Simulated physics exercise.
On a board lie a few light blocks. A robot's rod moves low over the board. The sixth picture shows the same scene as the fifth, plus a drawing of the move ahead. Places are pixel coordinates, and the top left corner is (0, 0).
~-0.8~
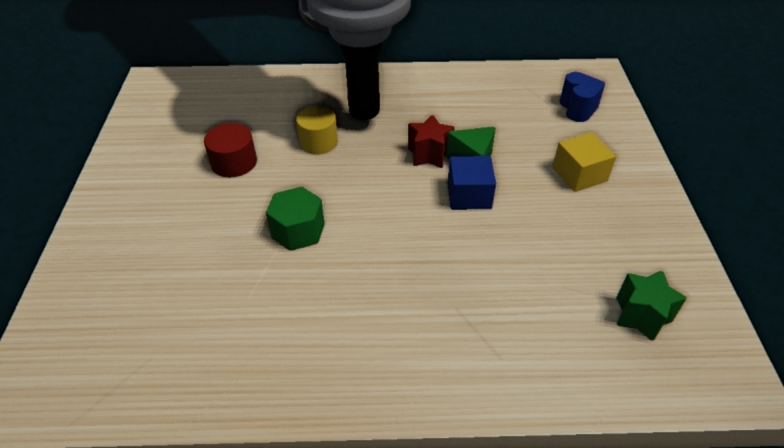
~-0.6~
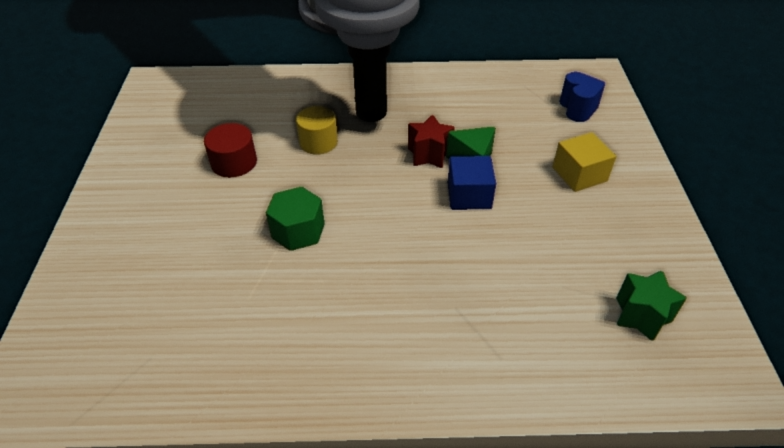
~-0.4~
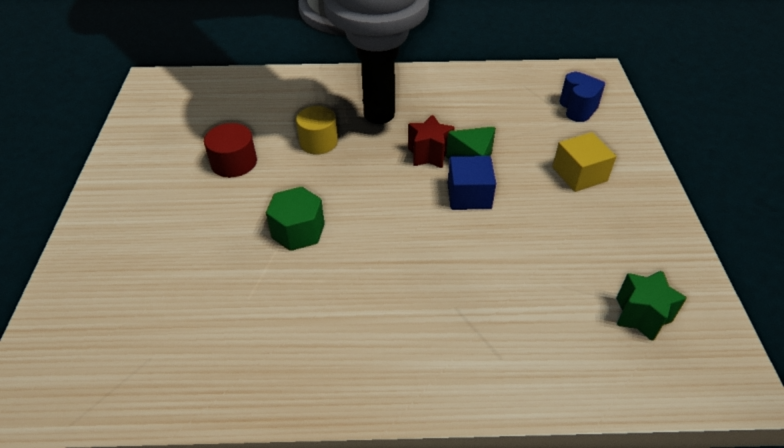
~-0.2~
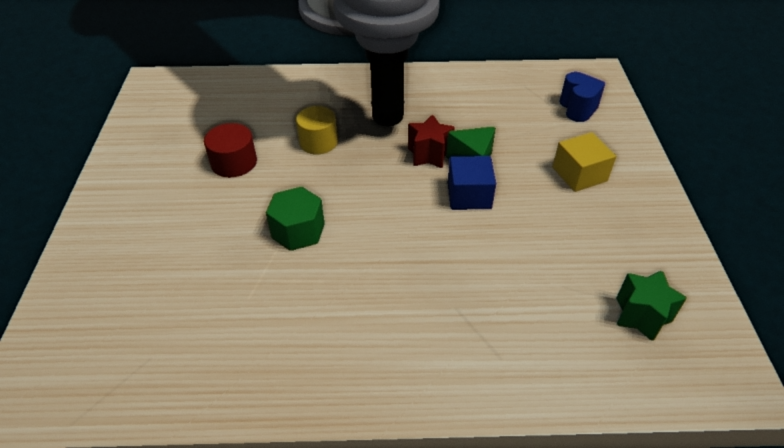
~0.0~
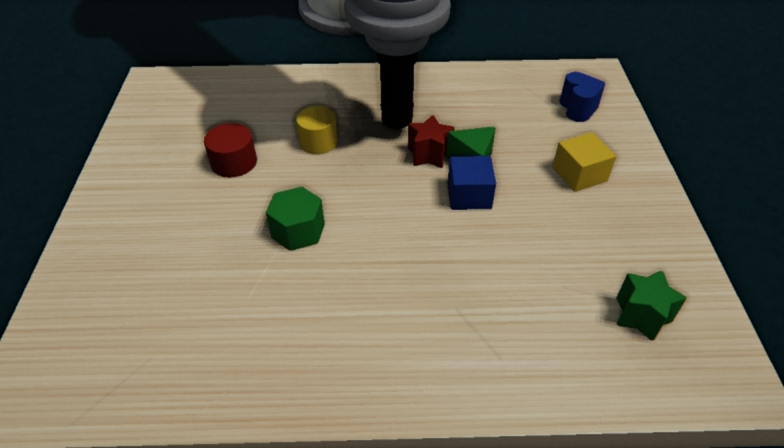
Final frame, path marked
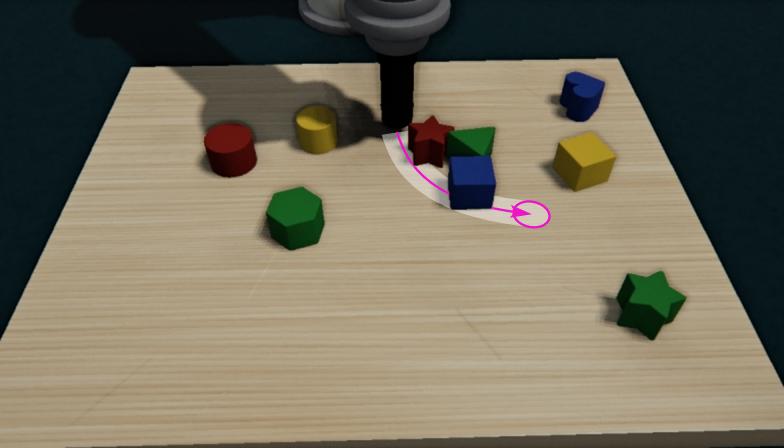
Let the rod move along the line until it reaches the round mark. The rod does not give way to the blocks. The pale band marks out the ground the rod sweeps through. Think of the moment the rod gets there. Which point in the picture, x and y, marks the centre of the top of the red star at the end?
At roughly (481, 154).
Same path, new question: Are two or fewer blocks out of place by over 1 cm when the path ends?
No.
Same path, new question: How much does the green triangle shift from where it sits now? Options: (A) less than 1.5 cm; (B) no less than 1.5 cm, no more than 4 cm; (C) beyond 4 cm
Letter B.
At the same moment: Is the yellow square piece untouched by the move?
Final answer: Yes.
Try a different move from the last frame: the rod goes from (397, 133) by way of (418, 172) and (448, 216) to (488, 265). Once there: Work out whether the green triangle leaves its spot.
Shifted out of place.
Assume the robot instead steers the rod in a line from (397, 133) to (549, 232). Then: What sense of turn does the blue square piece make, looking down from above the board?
Overhead view: Clockwise.
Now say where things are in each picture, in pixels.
The first picture shows tip of the rod at (364, 112), middles of tops, red star at (431, 129), blue square piece at (473, 169), green triangle at (475, 137), yellow square piece at (587, 148).
The second picture shows rod at (372, 114), nothing pushed.
The third picture shows rod at (379, 116), nothing pushed.
The fourth picture shows rod at (388, 118), nothing pushed.
The fifth picture shows rod at (397, 120), red star at (431, 129), blue square piece at (473, 169), green triangle at (475, 137), yellow square piece at (587, 148).
The line goes from (397, 133) over (417, 170) and (465, 201) to (531, 214).
On the path given first. One third of the way, rod at (418, 158); red star at (452, 145), turned 60° anticlockwise; blue square piece at (483, 175); green triangle at (489, 138).
Two thirds of the way, rod at (467, 188); red star at (479, 153); blue square piece at (510, 182), turned 30° clockwise; green triangle at (499, 132).
At the end, rod at (534, 202); red star at (481, 154), turned 140° anticlockwise; blue square piece at (579, 190); green triangle at (499, 132); yellow square piece unmoved.
